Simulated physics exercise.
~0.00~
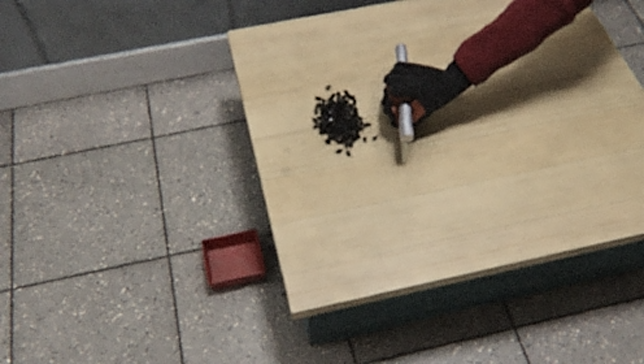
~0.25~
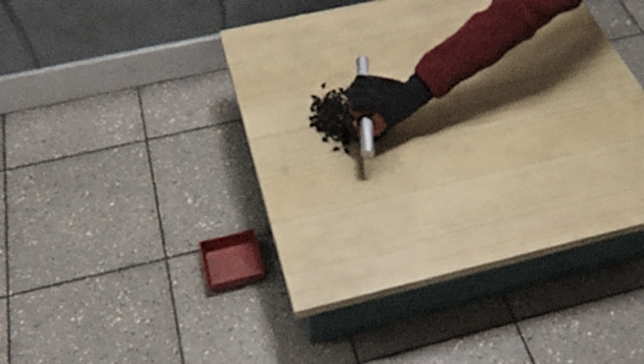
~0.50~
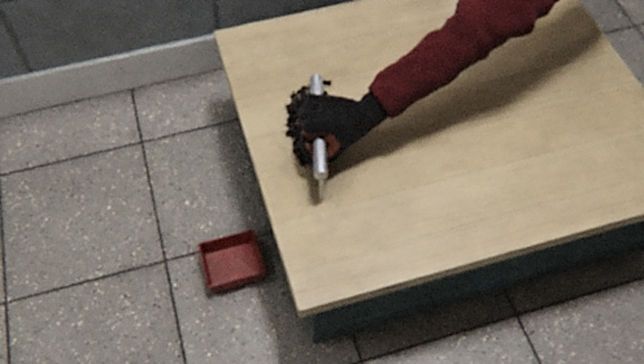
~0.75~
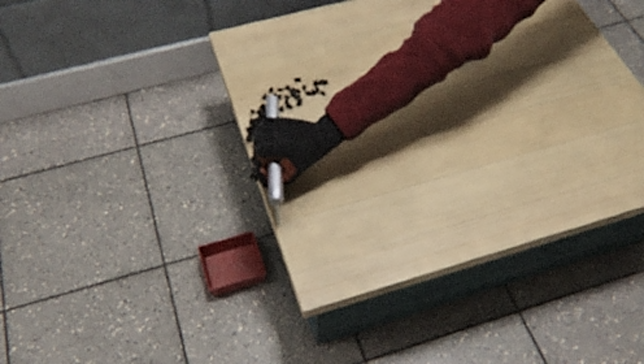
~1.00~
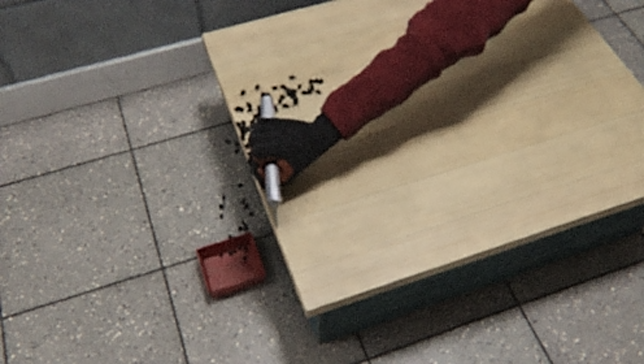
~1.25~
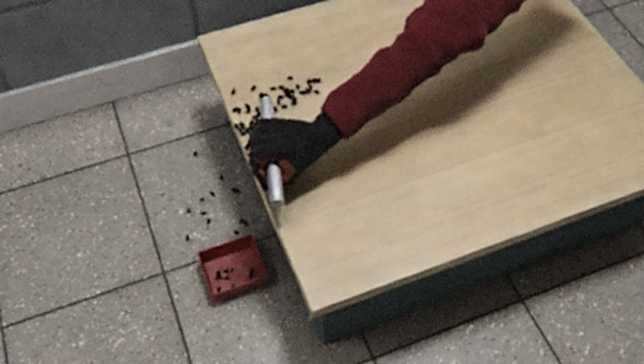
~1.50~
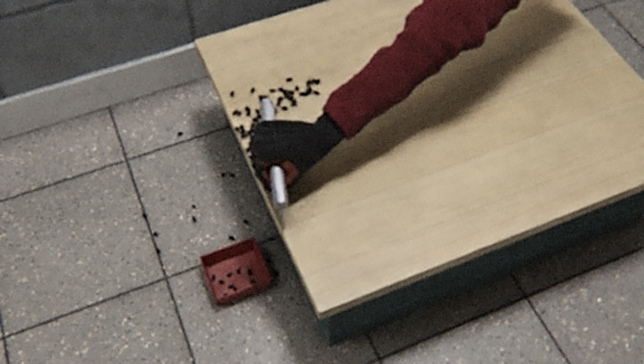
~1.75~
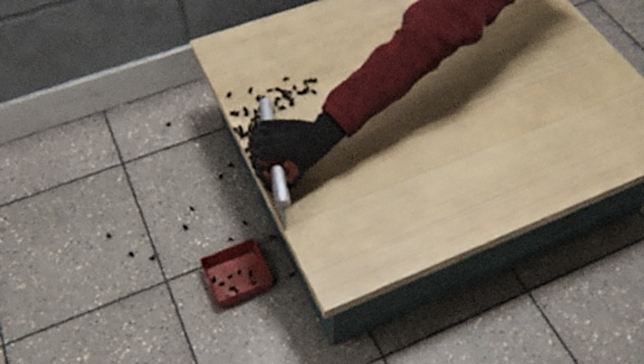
A gloved hand in a red sleeve pushed a pile of small black beans leftward across a wooden tabletop with a scraper, stopping at the edge, where some dropped into a red tin, others scattered over the floor, and most stayed on top.
